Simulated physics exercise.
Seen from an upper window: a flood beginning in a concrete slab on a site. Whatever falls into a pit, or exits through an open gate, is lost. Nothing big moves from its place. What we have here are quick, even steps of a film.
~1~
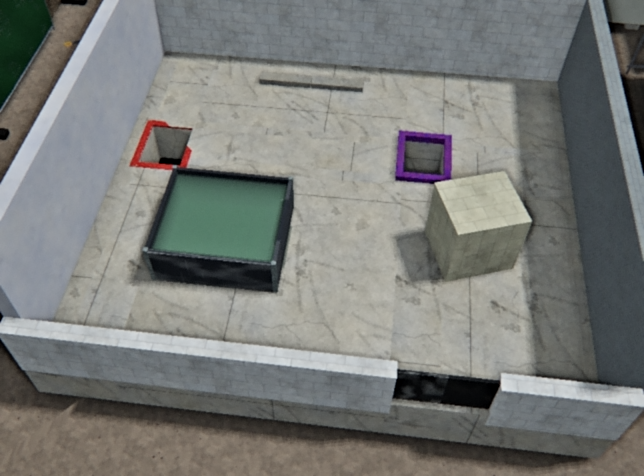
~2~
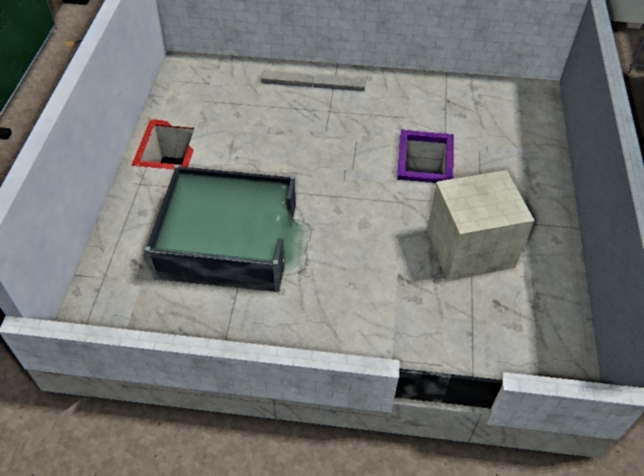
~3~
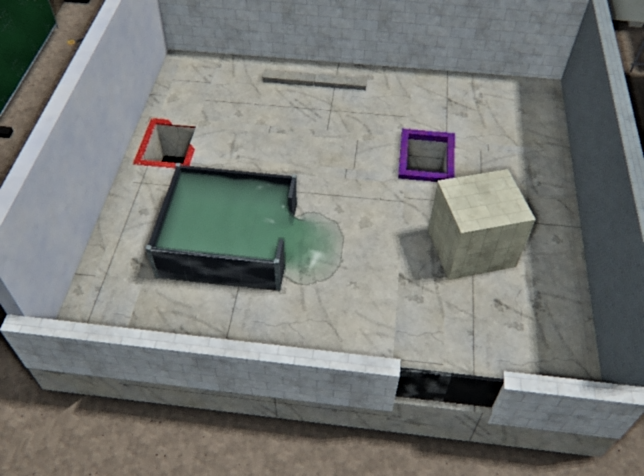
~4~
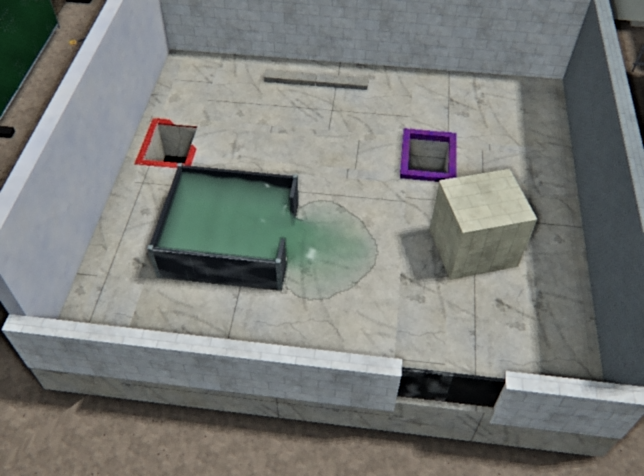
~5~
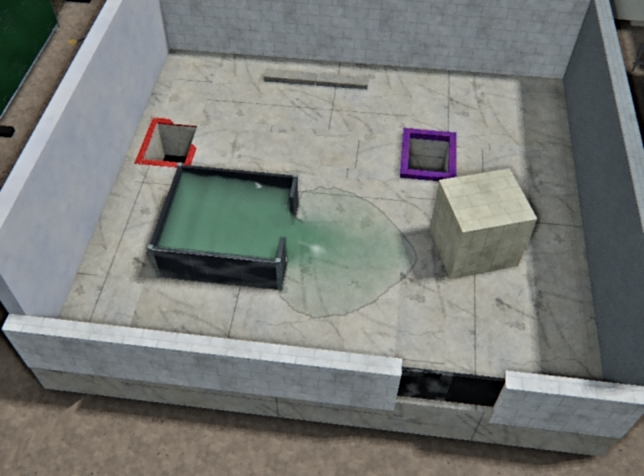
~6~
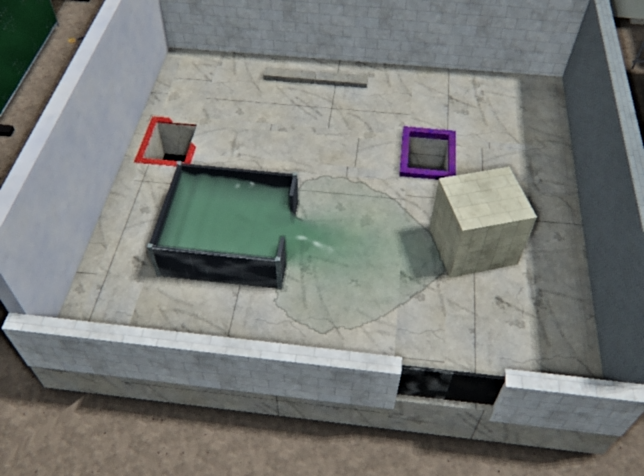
On a walled concrete floor, a dark open tank of green water sat still until its right side opened, and the water poured out and spread rightward across the floor to the pale block.
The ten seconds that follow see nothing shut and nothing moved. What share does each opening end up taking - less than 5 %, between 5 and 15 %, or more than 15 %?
In the end, the gate takes less than 5 %, the red pit takes less than 5 %, the purple pit takes less than 5 %.
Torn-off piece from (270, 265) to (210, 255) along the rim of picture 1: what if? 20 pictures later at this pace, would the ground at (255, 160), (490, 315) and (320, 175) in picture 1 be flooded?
Well, the first is missed by the spill, the next hit by the spill, the last missed by the spill.
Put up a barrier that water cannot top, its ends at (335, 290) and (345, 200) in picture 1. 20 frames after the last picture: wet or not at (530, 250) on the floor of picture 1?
Point status: Unwetted.
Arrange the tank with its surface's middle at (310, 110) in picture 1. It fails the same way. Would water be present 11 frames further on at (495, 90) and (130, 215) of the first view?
In turn: Awash, clear.
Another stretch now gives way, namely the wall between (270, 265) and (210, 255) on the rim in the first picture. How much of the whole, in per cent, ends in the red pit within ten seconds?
That would be red at 14 percent.
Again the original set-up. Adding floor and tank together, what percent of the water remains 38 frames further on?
I'd estimate close to 100 per cent.
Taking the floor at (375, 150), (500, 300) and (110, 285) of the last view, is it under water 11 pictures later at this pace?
One by one: Waterlogged / waterlogged / left dry.
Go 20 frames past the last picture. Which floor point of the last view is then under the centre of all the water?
I'd place it roughly at (365, 257).
A moment on, water covers 20 % of the floor; the gate 0 %, the red pit 0 %, the purple pit 0 %.
Next, water covers 30 % of the floor; the gate 0 %, the red pit 0 %, the purple pit 0 %.
Then, water covers 35 % of the floor; the gate 0 %, the red pit 0 %, the purple pit 0 %.
Later, water covers 55 % of the floor; the gate 0 %, the red pit 0 %, the purple pit 1 %.
In the end, water covers 80 % of the floor; the gate 0 %, the red pit 0 %, the purple pit 1 %.
